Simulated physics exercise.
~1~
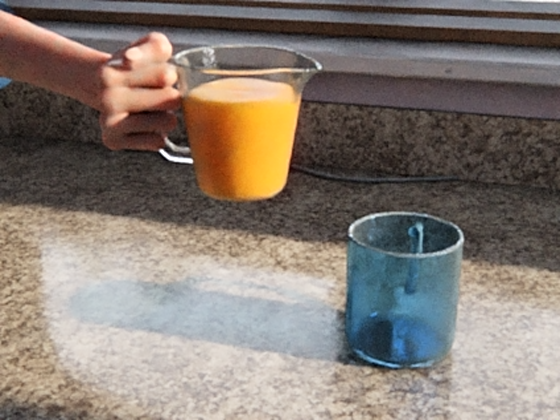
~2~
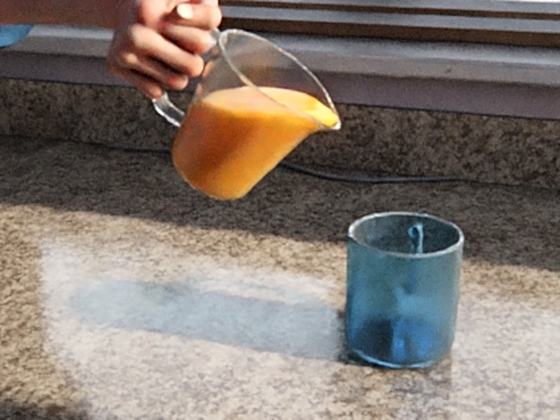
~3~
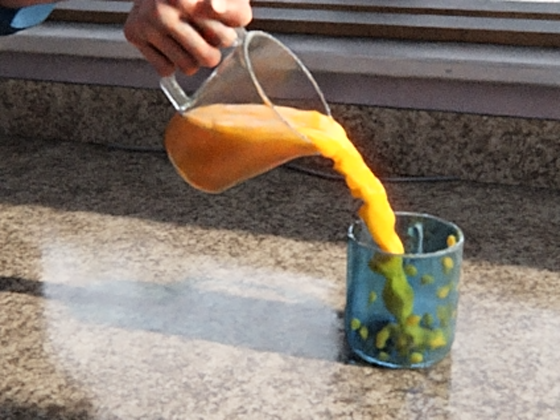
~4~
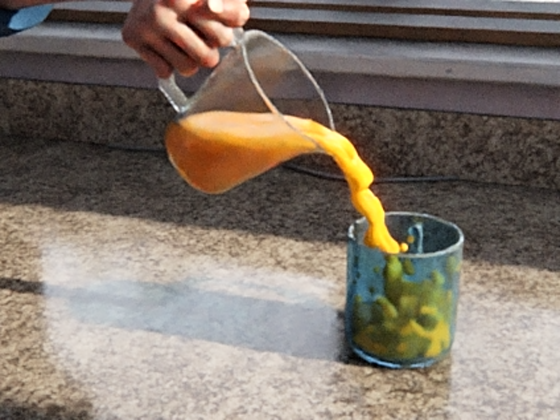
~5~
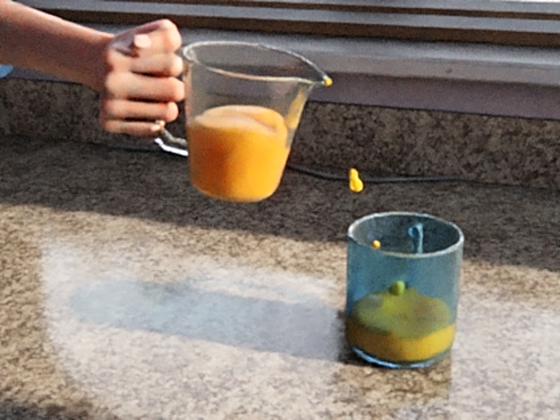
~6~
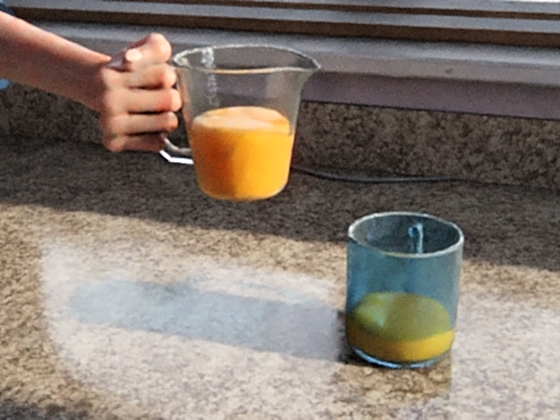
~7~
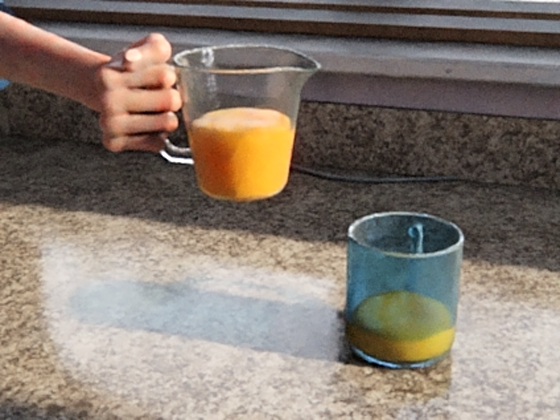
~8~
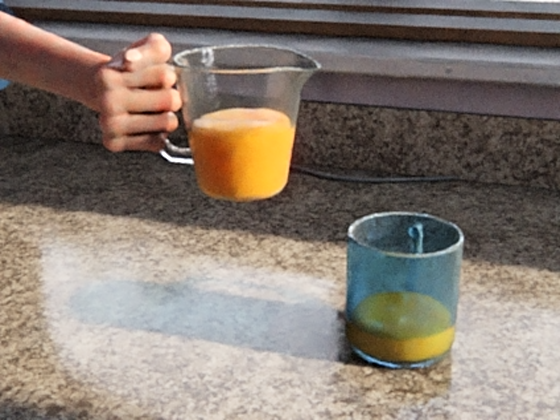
A hand held a clear glass jug of orange juice above a stone counter and tipped it to the right, pouring a stream into an empty blue mug. It then brought the jug level, leaving it partly full and a shallow layer in the mug.
